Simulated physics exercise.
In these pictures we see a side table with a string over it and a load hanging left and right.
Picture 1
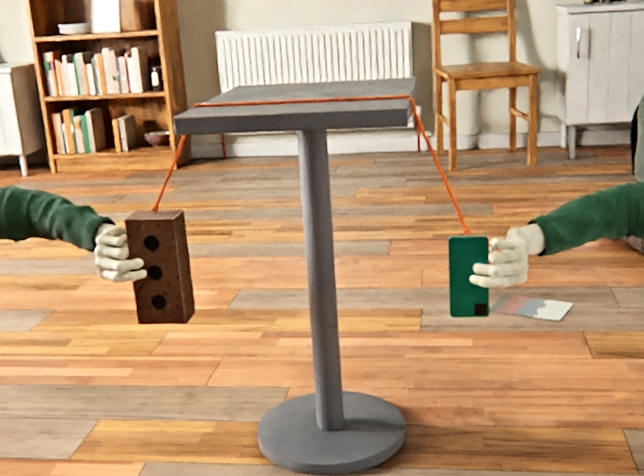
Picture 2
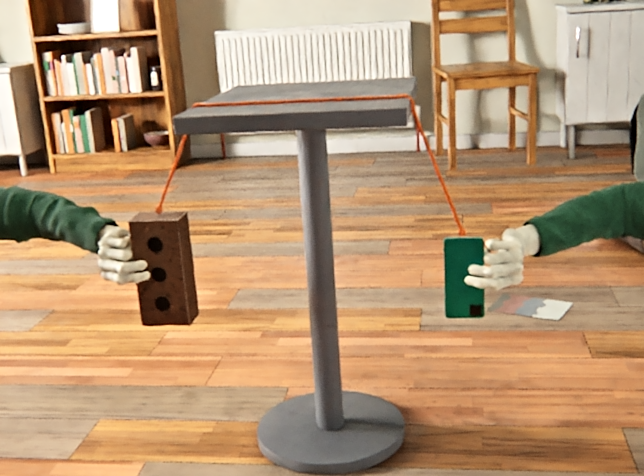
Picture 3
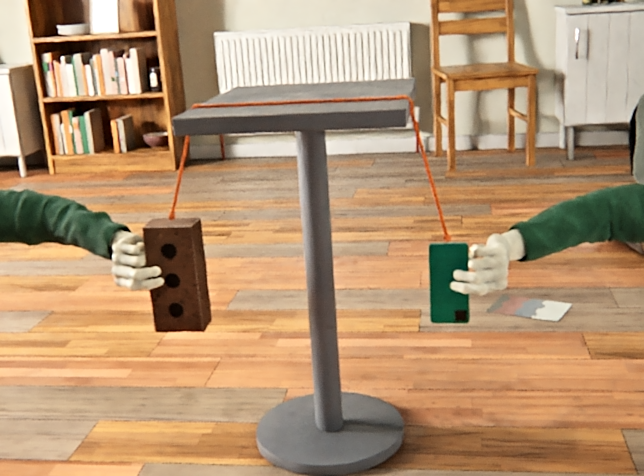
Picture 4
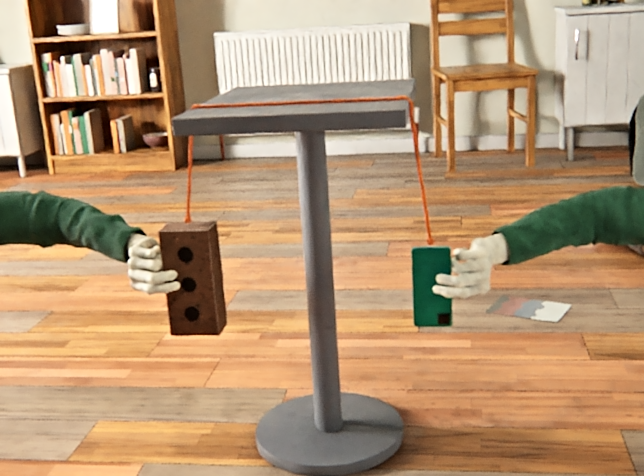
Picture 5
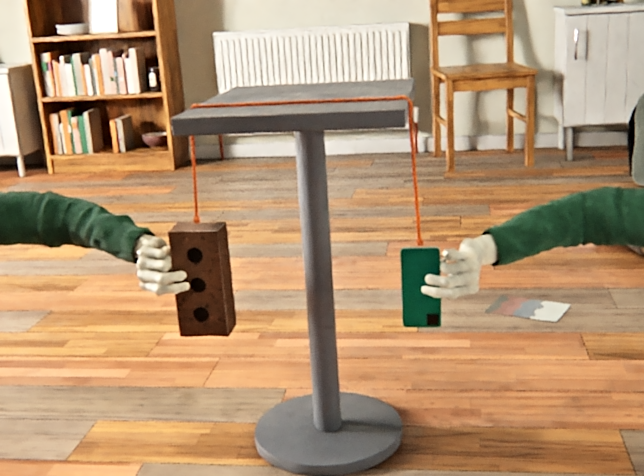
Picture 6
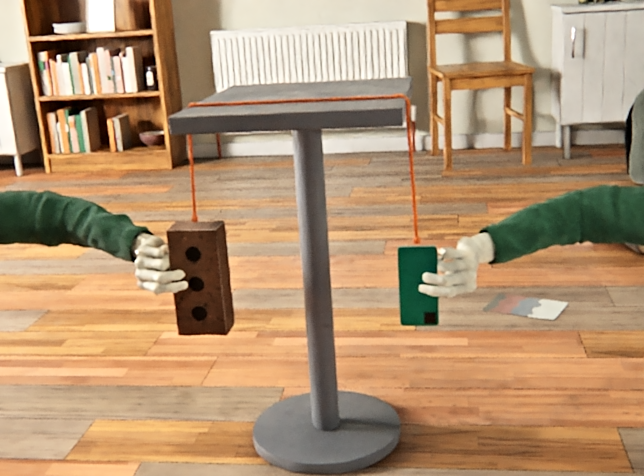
At the start, two green-sleeved hands hold a brown brick on the left and a green phone-like block on the right, tied to an orange string over a grey table. The hands move both objects inward and slightly down until the string ends hang nearly straight, then stay almost still.
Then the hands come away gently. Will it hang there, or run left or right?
Drawn left.
Then, 0.46 s past the final frame, left brick lower near (217, 389); right phone pulled up onto the top.
Then, 0.94 s past the final frame, left brick down on the floor near (228, 410); right phone higher.
Then, 1.44 s past the final frame, left brick down on the floor near (231, 413); right phone down on the floor.
When it is over, left brick down on the floor near (232, 413); right phone down on the floor. The string sinks on the left side.
